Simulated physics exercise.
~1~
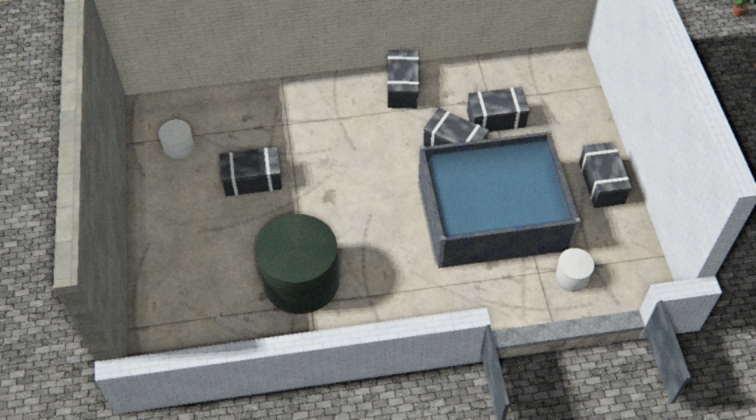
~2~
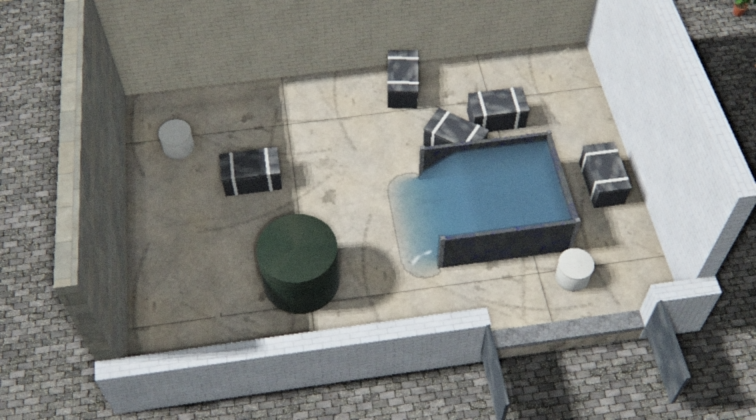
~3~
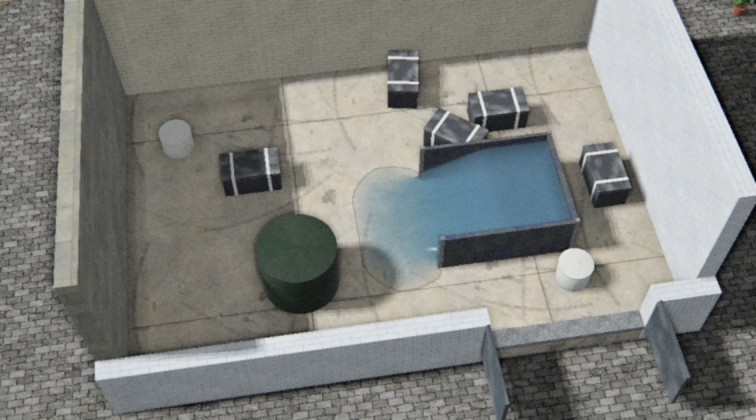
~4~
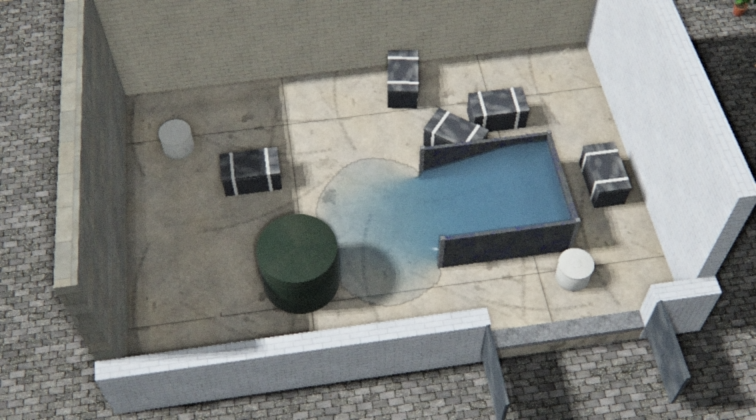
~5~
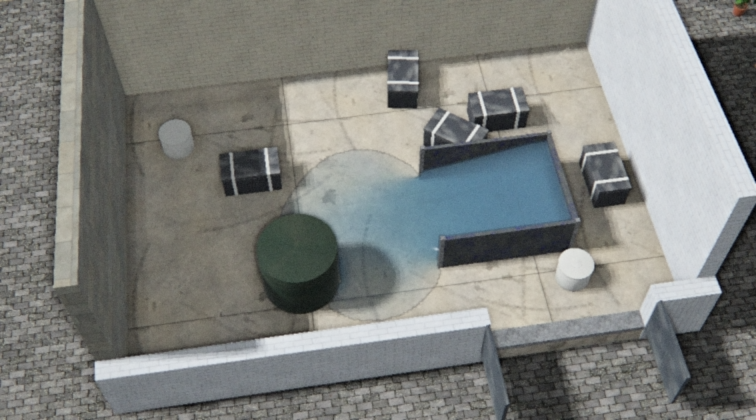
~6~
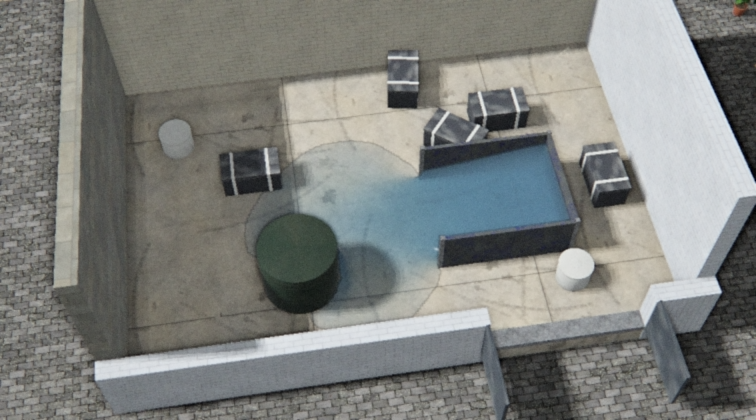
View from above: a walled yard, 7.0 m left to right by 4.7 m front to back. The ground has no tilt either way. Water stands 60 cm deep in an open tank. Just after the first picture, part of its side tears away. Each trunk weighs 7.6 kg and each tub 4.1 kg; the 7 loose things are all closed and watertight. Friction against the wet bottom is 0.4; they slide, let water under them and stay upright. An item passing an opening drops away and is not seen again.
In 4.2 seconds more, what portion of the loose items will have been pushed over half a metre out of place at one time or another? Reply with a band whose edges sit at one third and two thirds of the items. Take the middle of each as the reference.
Band: One third to two thirds.
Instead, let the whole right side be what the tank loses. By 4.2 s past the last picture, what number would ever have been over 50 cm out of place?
3.
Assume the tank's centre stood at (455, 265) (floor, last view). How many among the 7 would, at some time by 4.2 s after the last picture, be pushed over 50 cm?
Result: 2.
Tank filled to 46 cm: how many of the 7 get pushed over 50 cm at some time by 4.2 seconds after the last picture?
2.
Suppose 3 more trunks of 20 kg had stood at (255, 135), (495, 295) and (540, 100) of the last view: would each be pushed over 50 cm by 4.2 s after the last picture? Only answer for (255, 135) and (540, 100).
Respectively: Tops it; doesn't reach it.
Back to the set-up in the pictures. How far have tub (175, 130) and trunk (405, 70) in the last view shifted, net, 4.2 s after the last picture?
In that order: 80 cm, 10 cm.
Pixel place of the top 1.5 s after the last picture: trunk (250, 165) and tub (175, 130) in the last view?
Around (154, 130) and (141, 111).
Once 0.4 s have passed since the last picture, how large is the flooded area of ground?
10.5 m2.
Then, 0.4 s after the last picture 0 of 7 are over 50 cm from their spots; 0 afloat.
Then, 1.5 s after the last picture 2 of 7 are over 50 cm from their spots; 2 afloat.
Then, 2.8 s after the last picture 2 of 7 are over 50 cm from their spots; 2 afloat.
Then, 4.2 s after the last picture 3 of 7 are over 50 cm from their spots, and 3 have been at some point; 2 afloat.
